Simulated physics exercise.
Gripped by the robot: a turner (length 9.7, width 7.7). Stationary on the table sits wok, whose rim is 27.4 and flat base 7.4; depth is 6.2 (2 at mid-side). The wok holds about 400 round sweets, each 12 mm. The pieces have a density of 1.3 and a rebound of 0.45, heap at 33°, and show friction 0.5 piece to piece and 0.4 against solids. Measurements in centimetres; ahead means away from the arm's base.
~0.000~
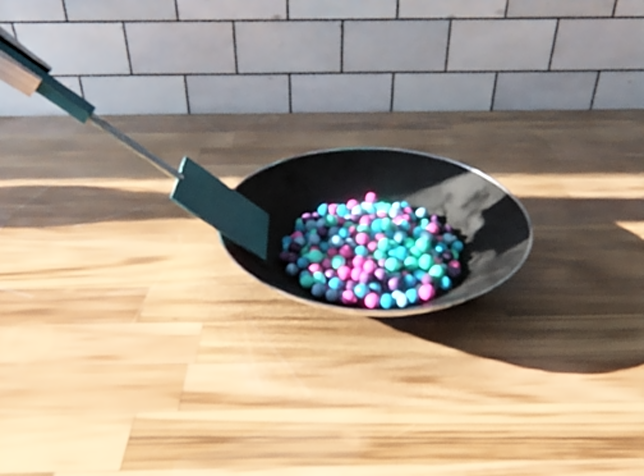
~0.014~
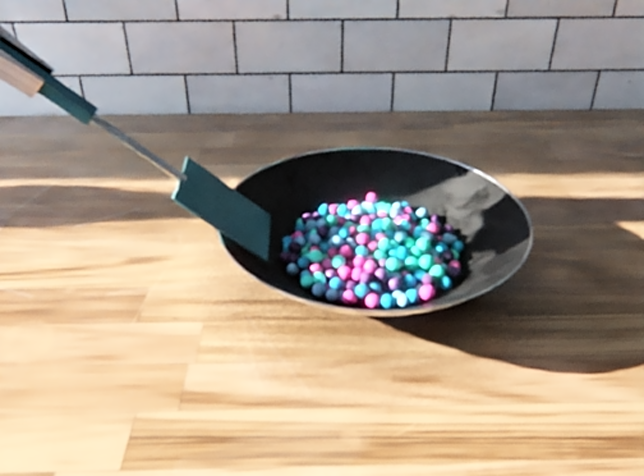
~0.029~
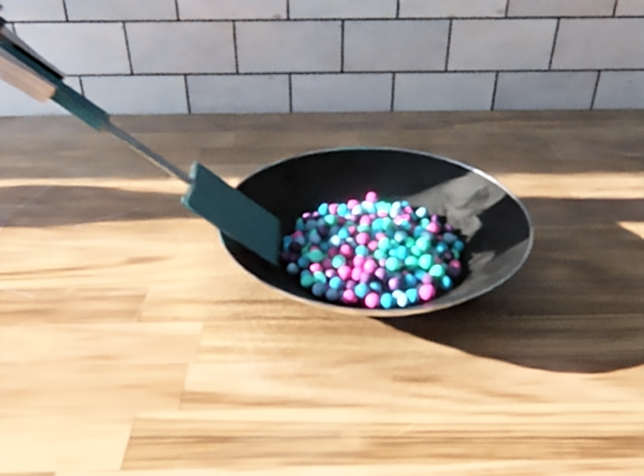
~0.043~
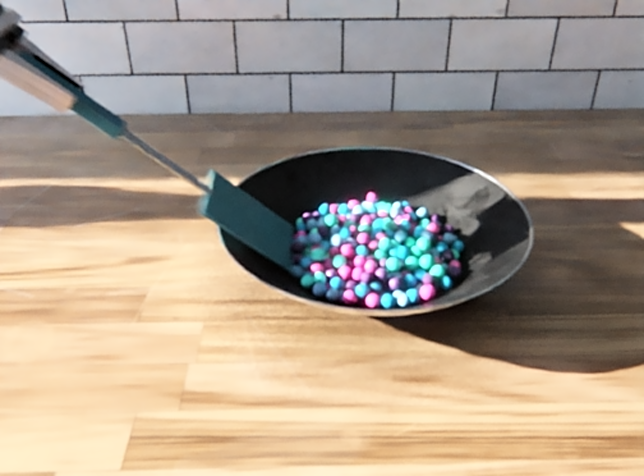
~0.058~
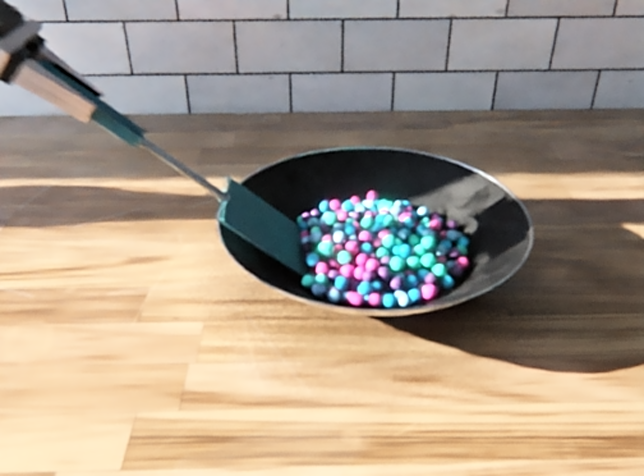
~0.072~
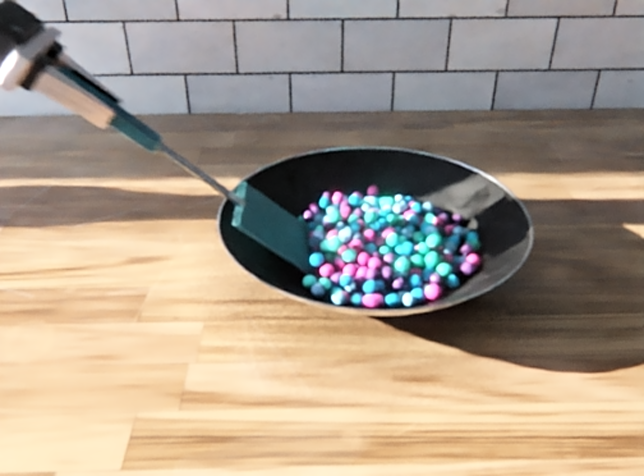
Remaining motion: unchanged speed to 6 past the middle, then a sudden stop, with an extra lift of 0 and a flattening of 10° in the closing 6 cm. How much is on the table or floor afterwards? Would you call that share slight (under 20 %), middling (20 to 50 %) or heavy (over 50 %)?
It is slight.
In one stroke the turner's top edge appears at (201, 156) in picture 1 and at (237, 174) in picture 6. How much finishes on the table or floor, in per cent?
5 %.
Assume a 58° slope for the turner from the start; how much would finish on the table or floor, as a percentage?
It would come to roughly 20 percent.
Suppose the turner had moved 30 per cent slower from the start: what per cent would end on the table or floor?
5 %.
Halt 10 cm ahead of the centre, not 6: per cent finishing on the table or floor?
50 %, roughly.
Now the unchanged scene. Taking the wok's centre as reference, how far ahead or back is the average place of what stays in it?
Ahead, by about 5.0 cm.
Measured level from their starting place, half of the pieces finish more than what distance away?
About 8 centimetres.
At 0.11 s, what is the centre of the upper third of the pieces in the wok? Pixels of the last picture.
I'd point to about (408, 233).
After 0.11 s, sloping 41°, highest piece 6 above the table; 403 in the wok.
After 0.14 s, sloping 37°, highest piece 8 above the table; 402 in the wok, 1 on the blade or in flight.
After 0.36 s, sloping 31°, highest piece 8 above the table; 348 in the wok, 48 on the table or floor, 7 on the blade or in flight.
After 1.41 s, sloping 31°, highest piece 7 above the table; 346 in the wok, 57 on the table or floor.
In the end, 346 in the wok, 57 on the table or floor. That is 14 % on the table or floor.
